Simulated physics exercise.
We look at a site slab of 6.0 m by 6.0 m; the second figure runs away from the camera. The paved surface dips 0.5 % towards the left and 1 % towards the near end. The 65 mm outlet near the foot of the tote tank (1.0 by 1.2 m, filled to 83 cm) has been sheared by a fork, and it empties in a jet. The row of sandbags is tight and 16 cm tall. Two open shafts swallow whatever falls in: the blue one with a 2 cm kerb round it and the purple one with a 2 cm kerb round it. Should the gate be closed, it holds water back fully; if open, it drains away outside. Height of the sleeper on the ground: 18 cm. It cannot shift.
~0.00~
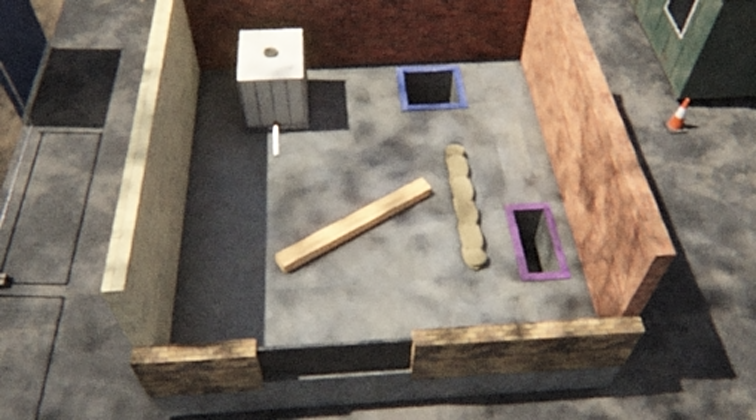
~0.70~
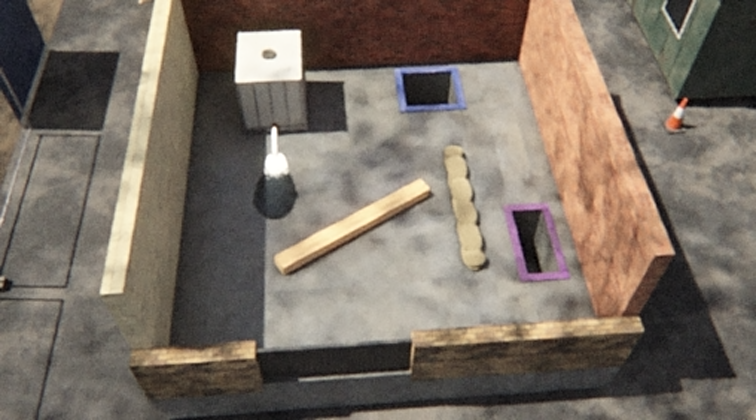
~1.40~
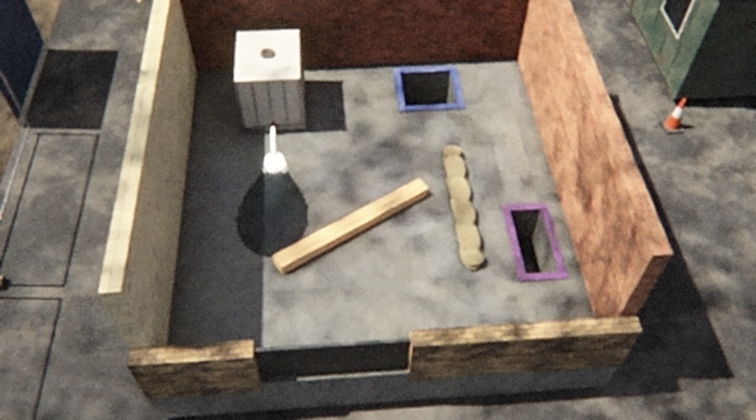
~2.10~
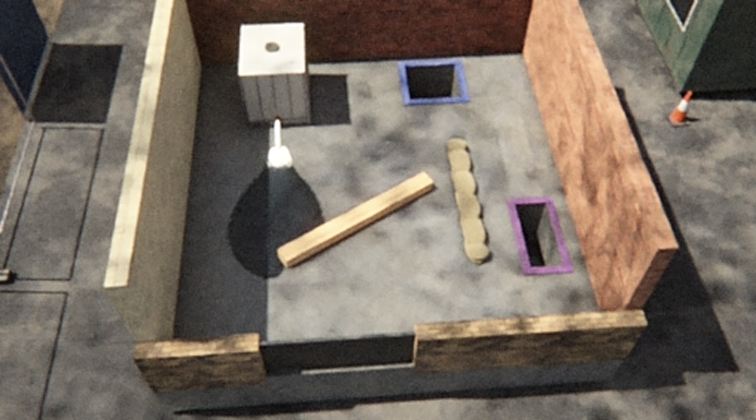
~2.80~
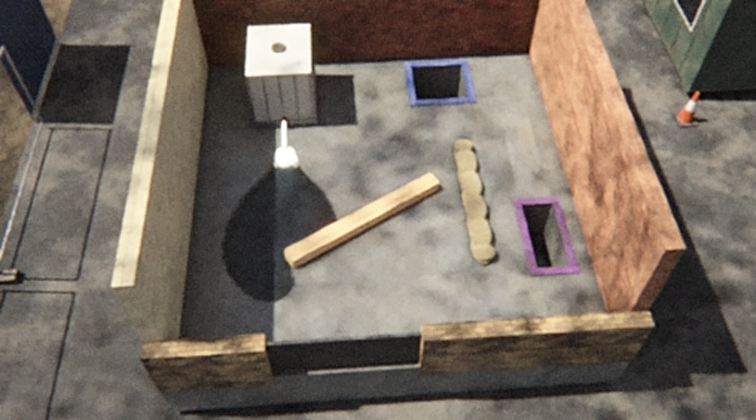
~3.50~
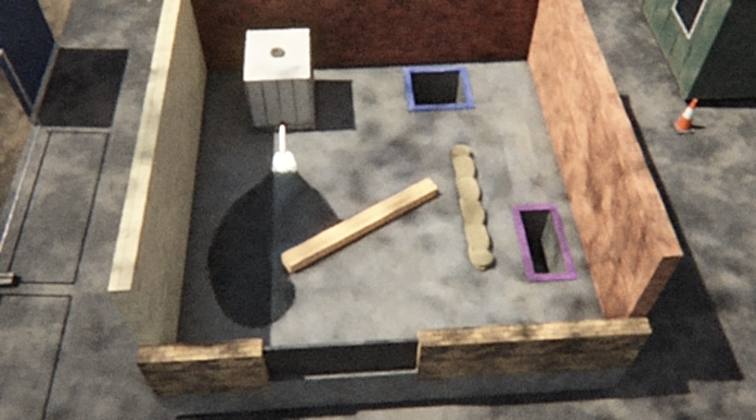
The footage shows a walled paved yard with a white tank, a timber beam, and blue and purple rimmed openings. Water jets from the tank's spout, and a dark wet patch spreads toward the near end, passing the beam's left end.
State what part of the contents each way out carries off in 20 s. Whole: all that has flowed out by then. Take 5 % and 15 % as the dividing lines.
Shares: Gate opening: Not even 5 %; blue pit: Not even 5 %; purple pit: Less than 5 %.
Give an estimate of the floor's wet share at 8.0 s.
The flood covers close to 20 per cent of the floor.
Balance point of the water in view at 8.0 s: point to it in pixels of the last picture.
Centre of water: Approx. (253, 274).
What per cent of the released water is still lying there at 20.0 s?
About 100 per cent remains.
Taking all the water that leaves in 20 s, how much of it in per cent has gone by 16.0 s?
Some 0 per cent by then.
After 5.0 s water covers 15 % of the floor and is deepest (4 cm) near (294, 254); gone so far, the gate opening 0 %, the blue pit 0 %, the purple pit 0 %.
After 8.0 s water covers 20 % of the floor and is deepest (4 cm) near (173, 371); gone so far, the gate opening 0 %, the blue pit 0 %, the purple pit 0 %.
After 12.0 s water covers 25 % of the floor and is deepest (4 cm) near (173, 371); gone so far, the gate opening 0 %, the blue pit 0 %, the purple pit 0 %.
After 16.0 s water covers 30 % of the floor and is deepest (4 cm) near (173, 371); gone so far, the gate opening 0 %, the blue pit 0 %, the purple pit 0 %.
After 20.0 s water covers 35 % of the floor and is deepest (4 cm) near (173, 371); gone so far, the gate opening 0 %, the blue pit 0 %, the purple pit 0 %.
